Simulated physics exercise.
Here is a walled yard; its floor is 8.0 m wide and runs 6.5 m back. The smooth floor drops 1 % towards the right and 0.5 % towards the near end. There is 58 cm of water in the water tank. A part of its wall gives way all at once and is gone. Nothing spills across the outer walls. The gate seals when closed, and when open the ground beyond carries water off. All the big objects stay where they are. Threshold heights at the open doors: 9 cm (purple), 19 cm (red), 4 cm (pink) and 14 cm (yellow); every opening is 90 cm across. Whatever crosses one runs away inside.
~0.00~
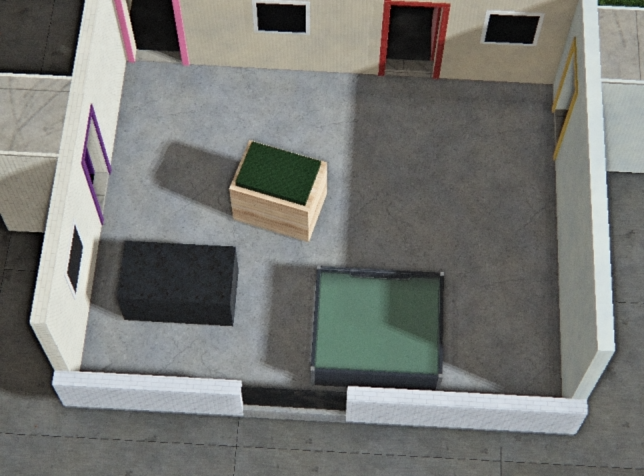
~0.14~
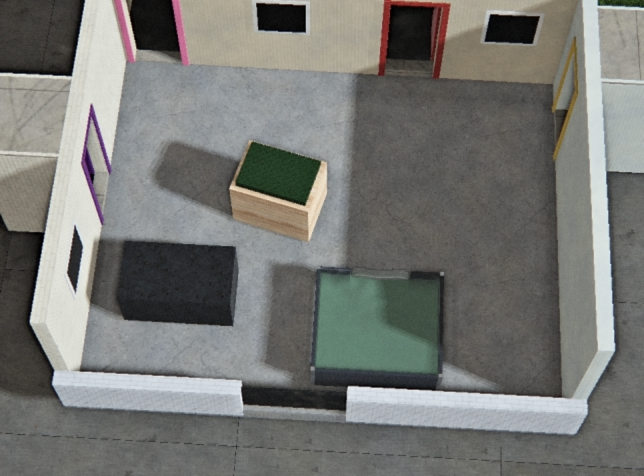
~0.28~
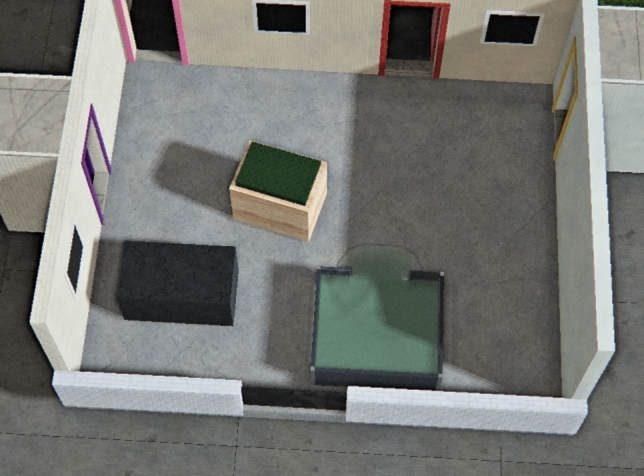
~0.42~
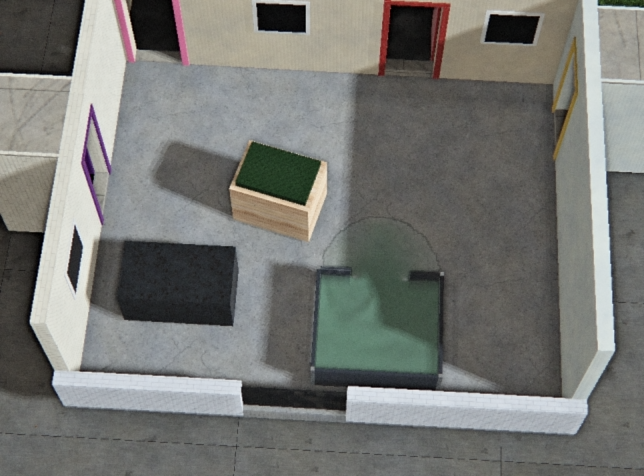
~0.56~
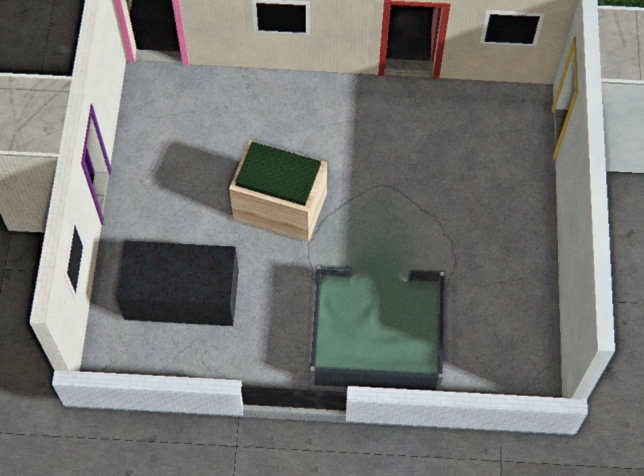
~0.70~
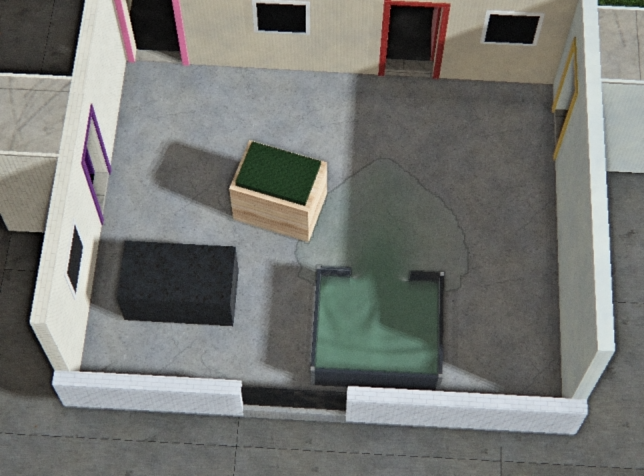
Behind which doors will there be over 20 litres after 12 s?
Door by door: At the purple door it keeps below the limit; at the red door it stays under the limit; at the pink door it keeps below the limit; at the yellow door it keeps below the limit.
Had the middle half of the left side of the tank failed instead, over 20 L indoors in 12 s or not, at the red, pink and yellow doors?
Then: Red under, pink above, yellow not over.
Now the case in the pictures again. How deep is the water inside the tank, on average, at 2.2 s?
About 33 cm.
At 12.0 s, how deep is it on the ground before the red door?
Some 4.5 cm.
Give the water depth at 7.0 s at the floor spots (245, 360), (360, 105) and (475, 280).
In that order: 1, 8 and 3 cm.
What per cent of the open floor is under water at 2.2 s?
About 35 per cent.
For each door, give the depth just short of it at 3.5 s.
In cm: Purple 0, red 16, pink 1, yellow 13.
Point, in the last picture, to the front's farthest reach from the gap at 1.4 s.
At about (415, 83).
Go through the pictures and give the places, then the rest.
In the first frame, still water, 58 cm deep, in the water tank at (378, 323).
In the second frame, water pours out on the water tank's far side and has run 0.6 m, to a hidden place; typically 8 cm deep outside, 58 cm at the water tank's back.
In the third frame, the front is at (400, 250), 0.8 m from the gap on the water tank's far side; 0.8 m2 of floor is under water; 58 cm left at the back of the water tank.
In the fourth frame, water pours out on the water tank's far side and has run 1.3 m, to (387, 222); typically 7 cm deep outside, 58 cm at the water tank's back.
In the fifth frame, water pours out on the water tank's far side and has run 1.9 m, to (391, 192); typically 5 cm deep outside, 55 cm at the water tank's back.
In the sixth frame, water pours out on the water tank's far side and has run 2.4 m, to (392, 165); typically 4 cm deep outside, 49 cm at the water tank's back.
After 1.4 s water covers 25 % of the floor and is deepest (34 cm) near (378, 283); purple door not reached, red door 4 cm at the sill, 0 L in, pink door not reached, yellow door not reached.
After 2.2 s water covers 35 % of the floor and is deepest (25 cm) near (378, 283); purple door not reached, red door 17 cm at the sill, 0 L in, pink door not reached, yellow door not reached.
After 3.5 s water covers 40 % of the floor and is deepest (22 cm) near (550, 90); purple door not reached, red door 16 cm at the sill, 1 L in, pink door 1 cm at the sill, 0 L in, yellow door 13 cm at the sill, 0 L in.
After 7.0 s water covers 70 % of the floor and is deepest (14 cm) near (550, 90); purple door 2 cm at the sill, 0 L in, red door 8 cm at the sill, 1 L in, pink door 5 cm at the sill, 1 L in, yellow door 11 cm at the sill, 3 L in.
After 12.0 s water covers 90 % of the floor and is deepest (12 cm) near (559, 414); purple door 1 cm at the sill, 0 L in, red door 4 cm at the sill, 1 L in, pink door 2 cm at the sill, 3 L in, yellow door 8 cm at the sill, 3 L in.
